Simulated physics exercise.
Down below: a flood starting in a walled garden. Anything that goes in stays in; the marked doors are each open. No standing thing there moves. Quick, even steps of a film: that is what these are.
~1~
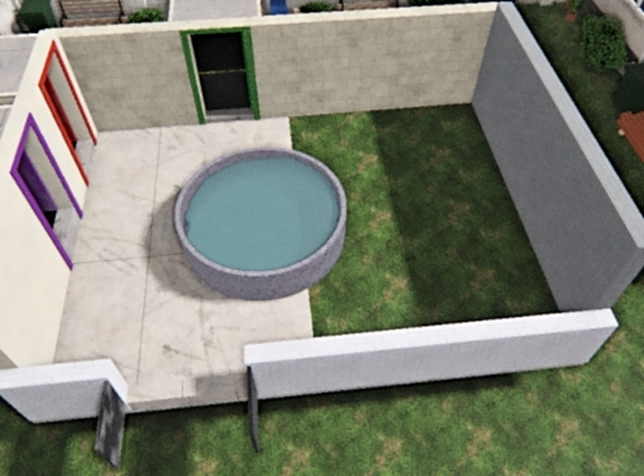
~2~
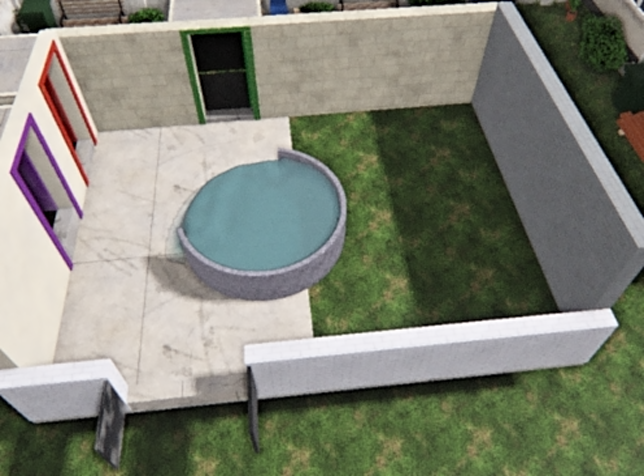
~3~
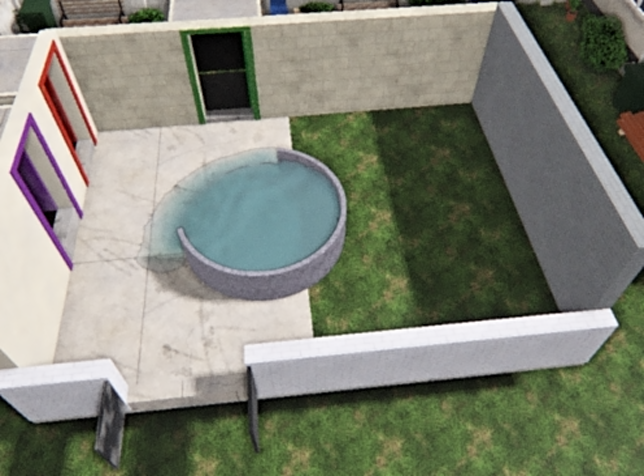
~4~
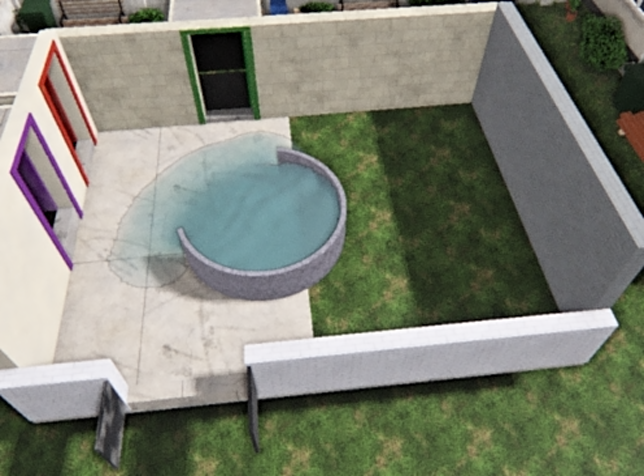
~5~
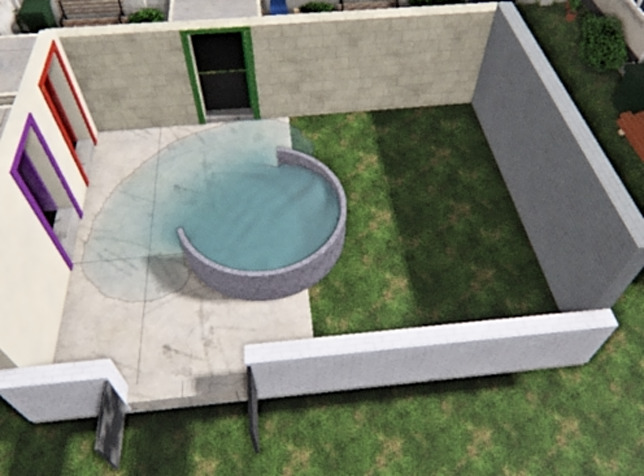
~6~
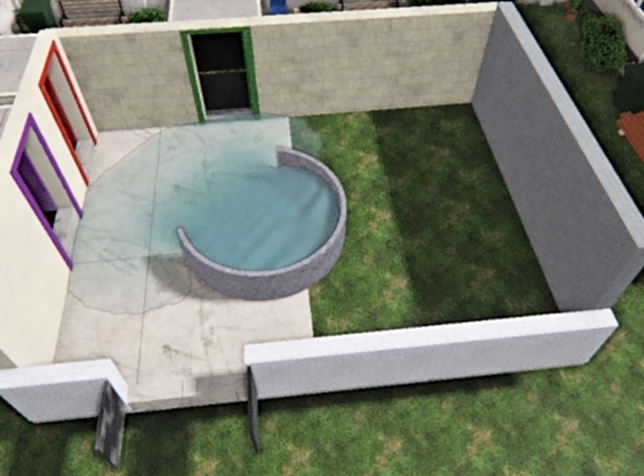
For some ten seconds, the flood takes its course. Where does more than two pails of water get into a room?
The green door lets in more than two pails; the red door lets in more than two pails; the purple door lets in two pails or less.
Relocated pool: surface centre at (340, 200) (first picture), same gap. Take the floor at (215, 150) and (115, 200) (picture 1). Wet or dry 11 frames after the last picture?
Soaked, soaked.
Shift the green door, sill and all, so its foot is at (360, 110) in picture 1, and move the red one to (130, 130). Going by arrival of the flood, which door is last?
Result: The one in green.
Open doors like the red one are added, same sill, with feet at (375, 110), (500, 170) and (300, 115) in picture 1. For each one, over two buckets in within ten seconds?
Door one stays inside the limit, door two stays inside the limit, door three stays inside the limit.
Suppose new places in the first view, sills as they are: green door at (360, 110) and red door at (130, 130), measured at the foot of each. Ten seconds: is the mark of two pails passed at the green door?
Put simply, green door never reaches the limit here.
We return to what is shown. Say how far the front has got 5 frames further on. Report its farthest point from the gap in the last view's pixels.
The front tops out at about (53, 368).
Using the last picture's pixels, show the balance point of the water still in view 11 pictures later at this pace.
Close to (191, 200).
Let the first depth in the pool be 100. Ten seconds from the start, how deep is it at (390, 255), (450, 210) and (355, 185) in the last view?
First spot roughly 10 %, second 6 %, third 8 %.
A moment on, water covers 30 % of the floor; the green door over two buckets in, the red door wet at the sill, nothing in, the purple door wet at the sill, nothing in.
Next, water covers 35 % of the floor; the green door far over two buckets in, the red door over two buckets in, the purple door wet at the sill, nothing in.
Then, water covers 50 % of the floor; the green door far over two buckets in, the red door far over two buckets in, the purple door wet at the sill, nothing in.
Later, water covers 65 % of the floor; the green door far over two buckets in, the red door far over two buckets in, the purple door wet at the sill, nothing in.
In the end, water covers 95 % of the floor; the green door far over two buckets in, the red door far over two buckets in, the purple door wet at the sill, nothing in.
